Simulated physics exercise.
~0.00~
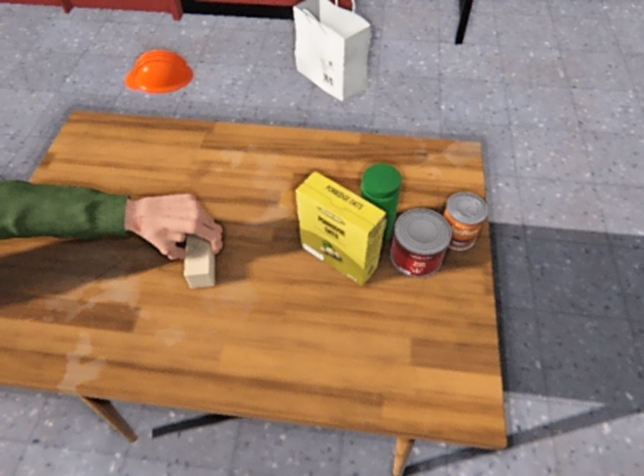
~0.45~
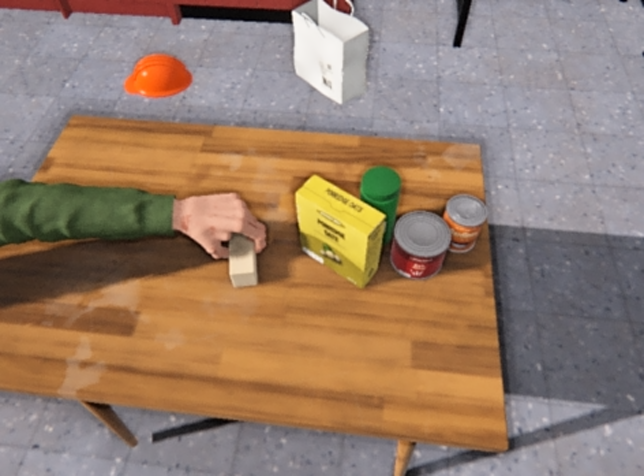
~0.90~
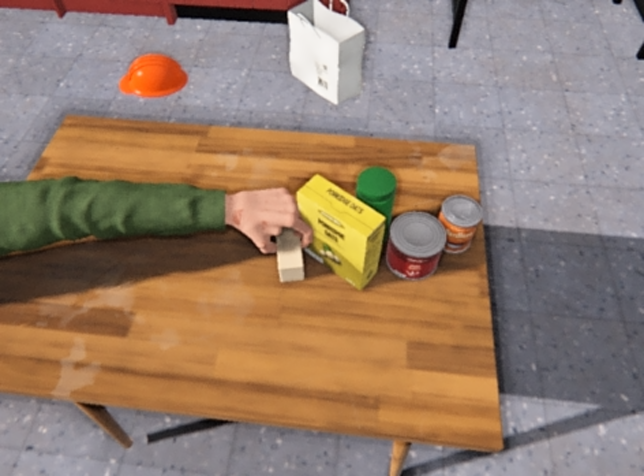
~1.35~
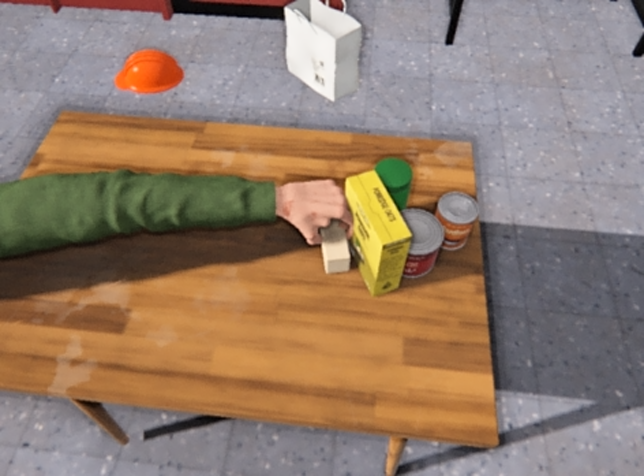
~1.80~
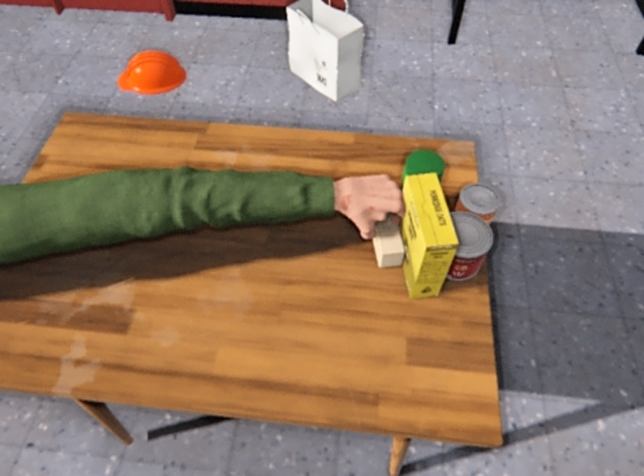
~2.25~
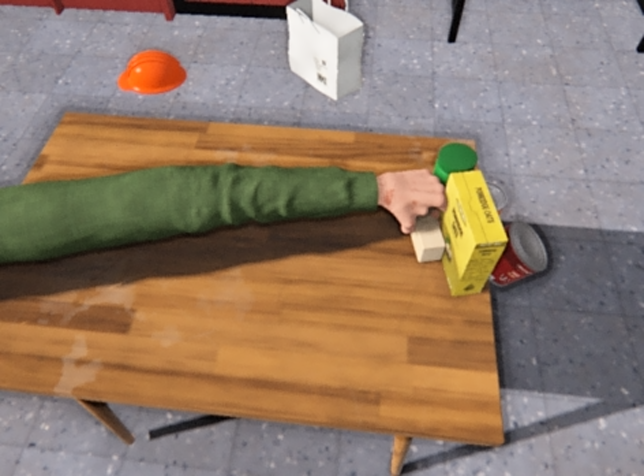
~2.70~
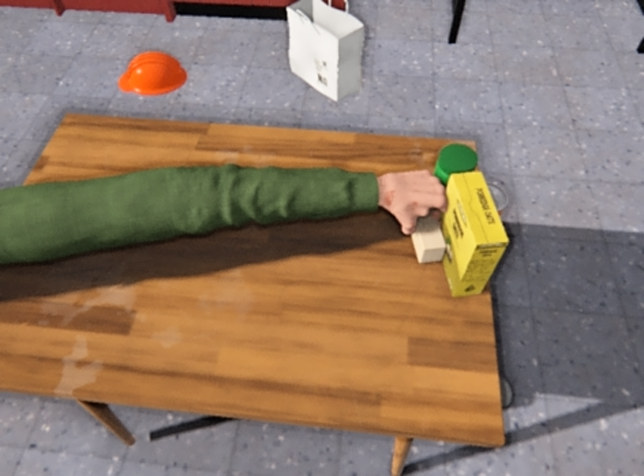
On a wooden table, a hand in a green sleeve slid a small block rightward into a yellow packet, shoving it along with a green jar, a red tub and an orange tin until the tub dropped off the right edge, while the others stayed upright there.
